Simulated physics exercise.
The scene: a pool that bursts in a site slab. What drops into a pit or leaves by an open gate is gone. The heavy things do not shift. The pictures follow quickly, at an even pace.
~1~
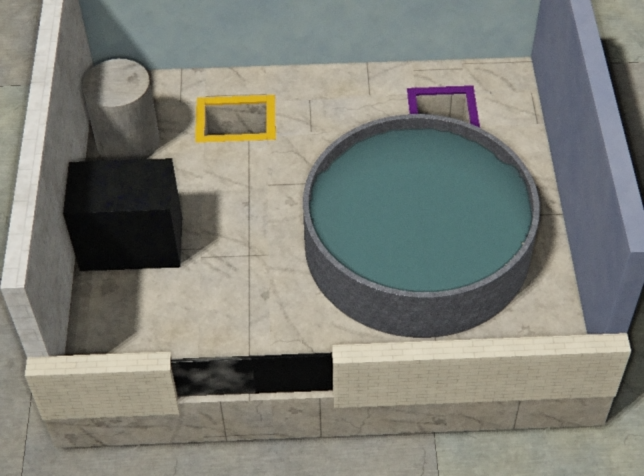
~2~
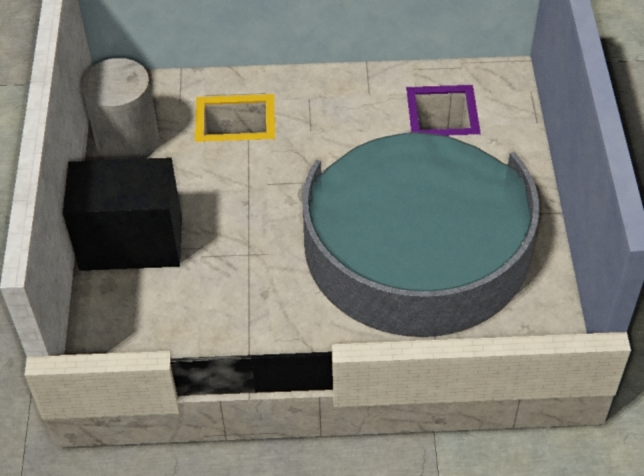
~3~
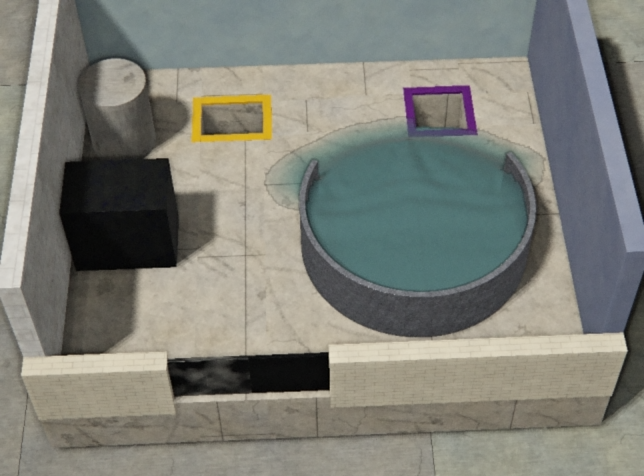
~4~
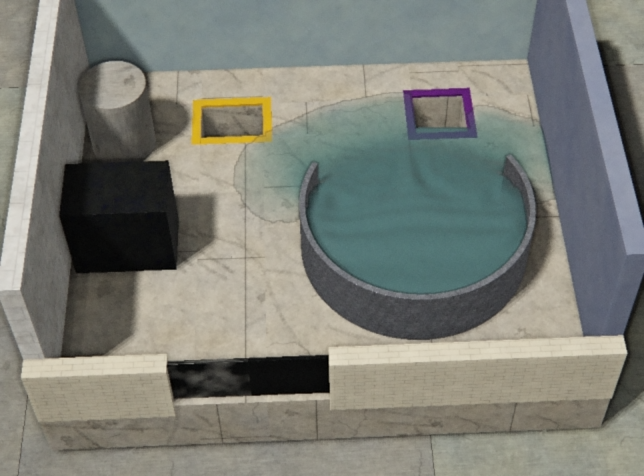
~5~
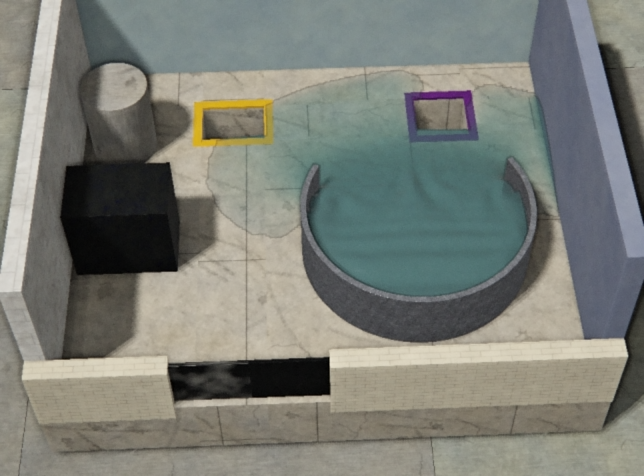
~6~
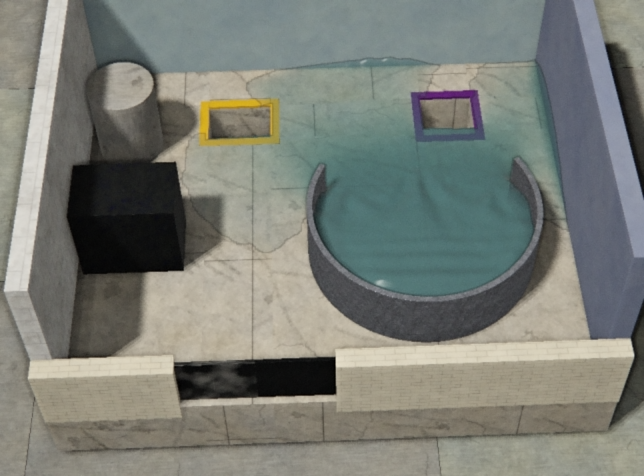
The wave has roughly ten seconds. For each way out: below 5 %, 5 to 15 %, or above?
In the end: The gate takes under 5 %; the purple pit takes over 15 %; the yellow pit takes over 15 %.
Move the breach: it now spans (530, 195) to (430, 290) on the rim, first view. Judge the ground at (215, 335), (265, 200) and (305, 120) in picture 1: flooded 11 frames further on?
In that order: Flooded, dry, dry.
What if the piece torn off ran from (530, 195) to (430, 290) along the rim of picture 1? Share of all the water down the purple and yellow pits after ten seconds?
Per cent: Purple 12, yellow 10.
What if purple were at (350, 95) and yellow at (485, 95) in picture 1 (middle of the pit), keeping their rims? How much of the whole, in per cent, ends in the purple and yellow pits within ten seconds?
Per cent: Purple 35, yellow 40.
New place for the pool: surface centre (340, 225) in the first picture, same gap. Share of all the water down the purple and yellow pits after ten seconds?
Per cent: Purple 30, yellow 35.
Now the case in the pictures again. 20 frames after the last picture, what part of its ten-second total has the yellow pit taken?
Near 45 in a hundred.
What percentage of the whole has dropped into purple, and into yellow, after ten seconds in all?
In turn 50 and 26 per cent.
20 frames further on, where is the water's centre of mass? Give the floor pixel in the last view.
I would point to (357, 163).
A moment on, water covers 50 % of the floor; the gate 0 %, the purple pit 9 %, the yellow pit 3 %.
Next, water covers 55 % of the floor; the gate 0 %, the purple pit 19 %, the yellow pit 6 %.
Then, water covers 60 % of the floor; the gate 0 %, the purple pit 33 %, the yellow pit 11 %.
Later, water covers 85 % of the floor; the gate 0 %, the purple pit 44 %, the yellow pit 19 %.
In the end, water covers 95 % of the floor; the gate 0 %, the purple pit 51 %, the yellow pit 26 %.
